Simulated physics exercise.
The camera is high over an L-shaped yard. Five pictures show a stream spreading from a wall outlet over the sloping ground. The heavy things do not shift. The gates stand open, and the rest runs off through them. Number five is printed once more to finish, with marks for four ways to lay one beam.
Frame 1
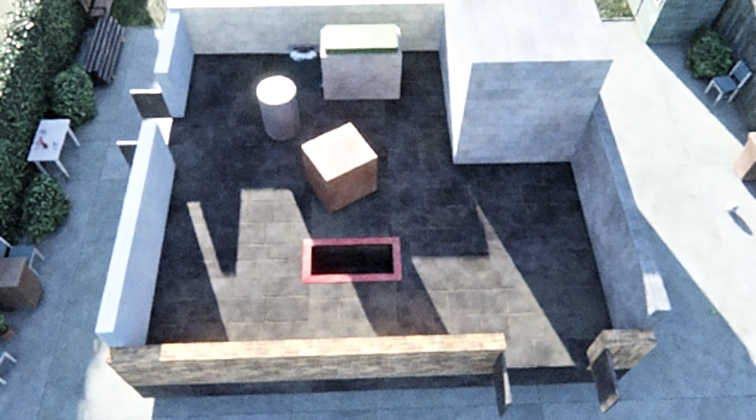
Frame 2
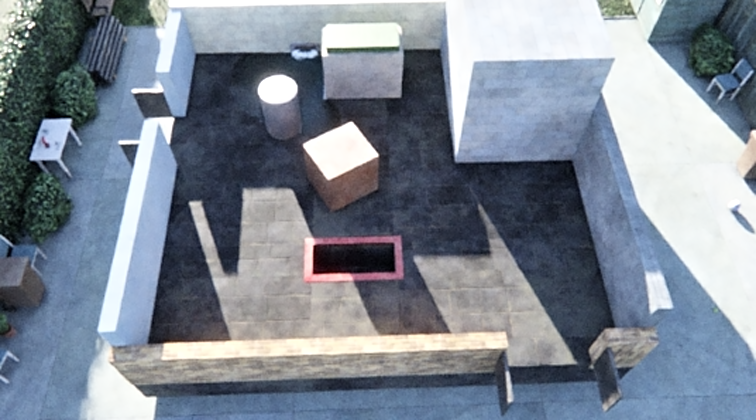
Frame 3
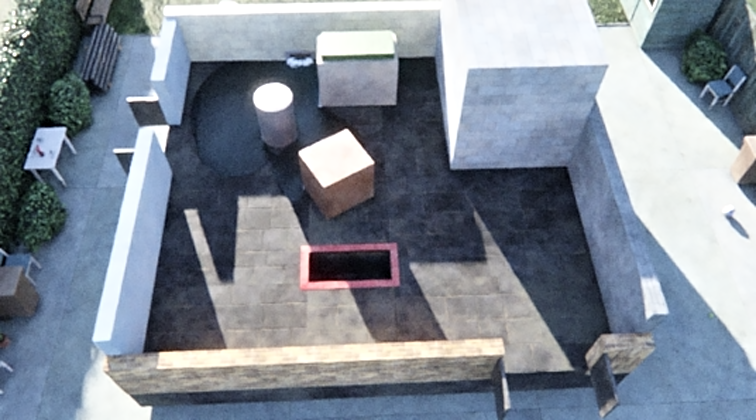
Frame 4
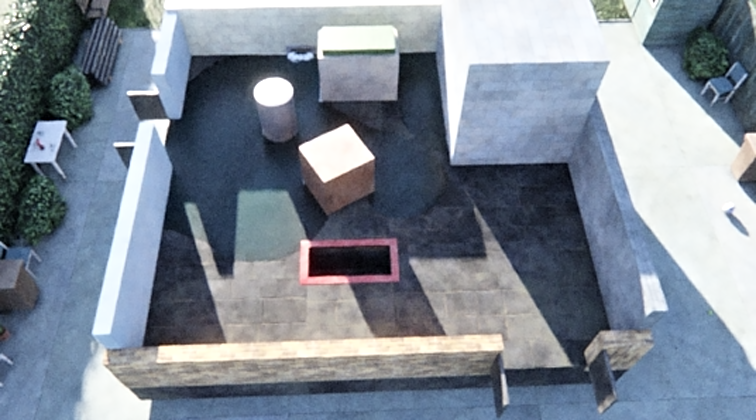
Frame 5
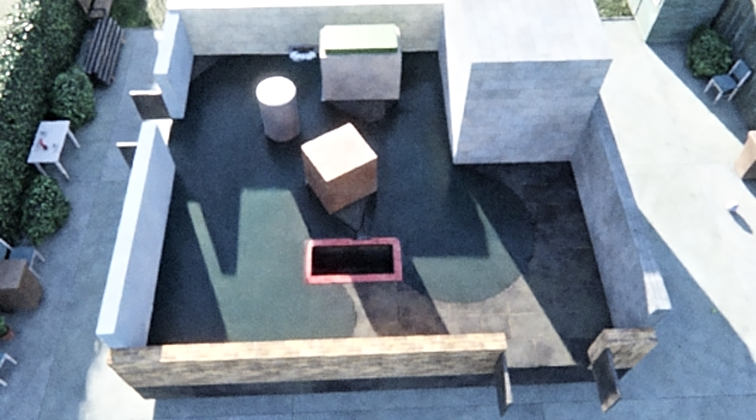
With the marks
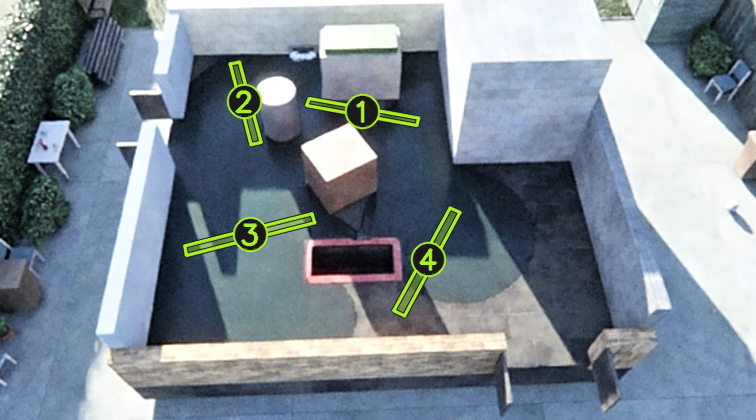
A walled, L-shaped yard with dark paving and open gates is seen from high above. A pale cylinder and a green-topped block stand toward the back, a tan box sits near the middle, a red-rimmed drain pit lies in front, and a big pale block fills the upper right. Dark, greenish water spreads from the back wall around the cylinder and box, then reaches the pit and enters it, while the camera shifts barely.
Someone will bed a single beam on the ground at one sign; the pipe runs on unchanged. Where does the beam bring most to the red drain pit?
Go for 4.
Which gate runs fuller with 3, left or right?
The right one.
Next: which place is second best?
3 it is.
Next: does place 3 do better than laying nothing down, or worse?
Place 3 is better.
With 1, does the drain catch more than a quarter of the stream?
No, it does not.
On the marked copy, 1 from (307, 102) to (417, 121); 2 from (234, 63) to (256, 143); 3 from (185, 250) to (313, 218); 4 from (399, 313) to (455, 210).
If 1 is chosen, about 16 % of the stream runs into the red drain pit, about 84 % out by the gates.
If 2 is chosen, about 17 % of the stream runs into the red drain pit, about 82 % out by the gates.
If 3 is chosen, about 22 % of the stream runs into the red drain pit, about 76 % out by the gates.
If 4 is chosen, about 33 % of the stream runs into the red drain pit, about 66 % out by the gates.
